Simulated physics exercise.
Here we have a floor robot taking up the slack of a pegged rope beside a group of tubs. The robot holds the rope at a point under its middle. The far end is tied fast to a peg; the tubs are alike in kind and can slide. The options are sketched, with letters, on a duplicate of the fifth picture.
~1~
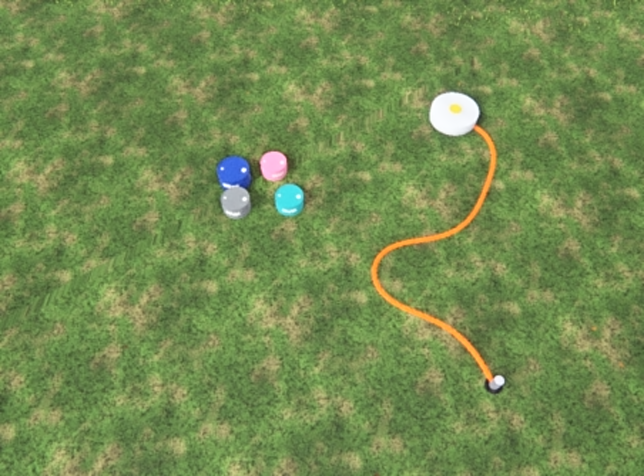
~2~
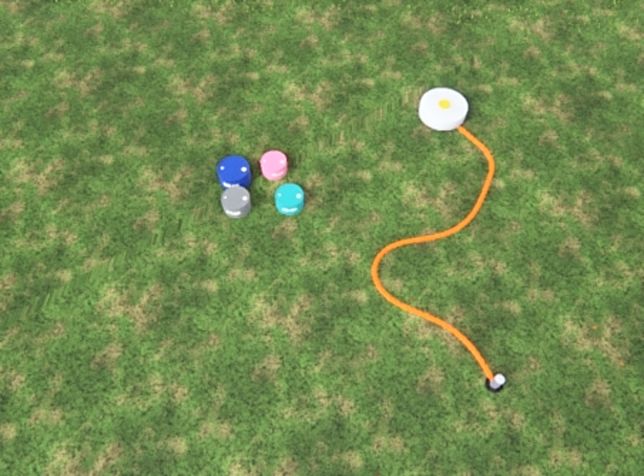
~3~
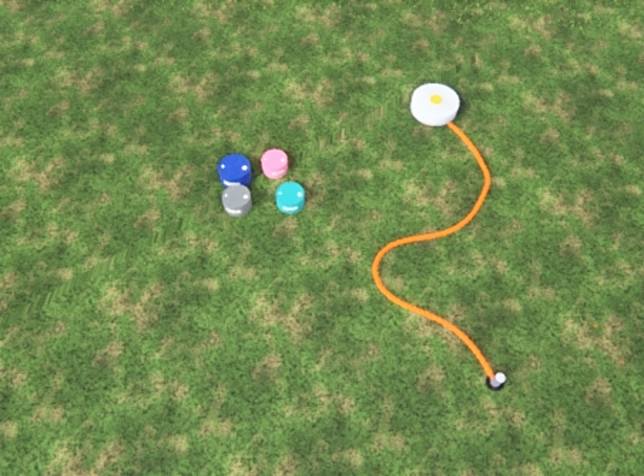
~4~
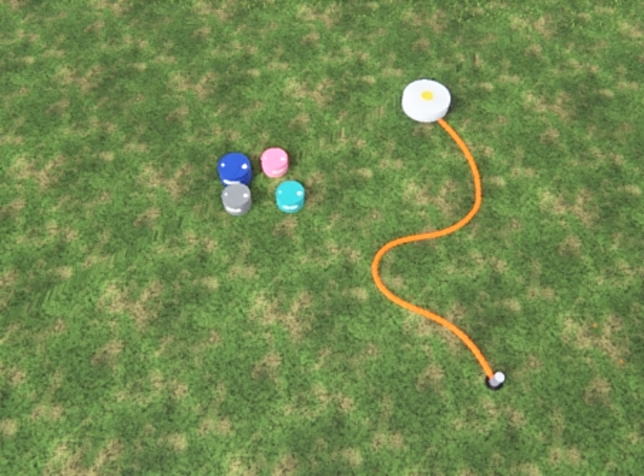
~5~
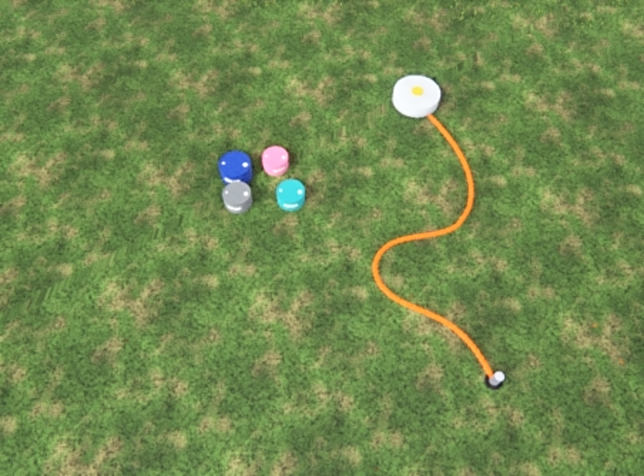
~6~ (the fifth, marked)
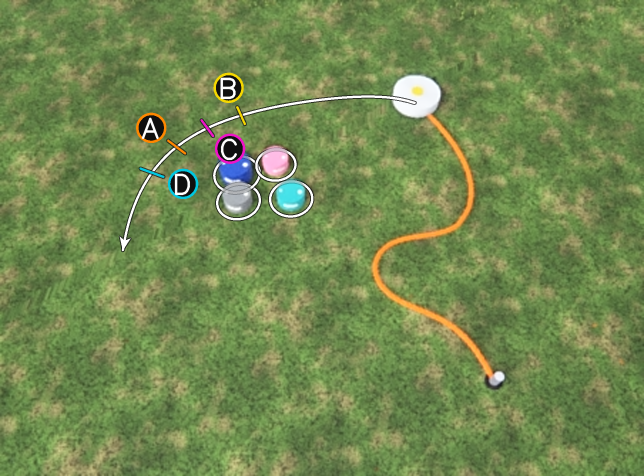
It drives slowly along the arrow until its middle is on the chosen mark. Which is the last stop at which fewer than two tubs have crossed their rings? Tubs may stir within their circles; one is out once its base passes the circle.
D.
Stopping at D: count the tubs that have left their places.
One.
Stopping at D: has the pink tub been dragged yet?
Yes.
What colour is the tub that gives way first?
The pink one.
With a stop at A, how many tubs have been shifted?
The count is none.
On the marked copy, A at (177, 147); B at (241, 115); C at (207, 128); D at (152, 173); the route from (415, 103) via (232, 118) to (123, 250).
Following D. Soon after the start, robot (318, 94).
Later, robot (220, 117).
In the end, robot (149, 167); pink tub (269, 169); one over the rings.
As for the rest, A is within the limit but short; B is within the limit but short; C is within the limit but short.
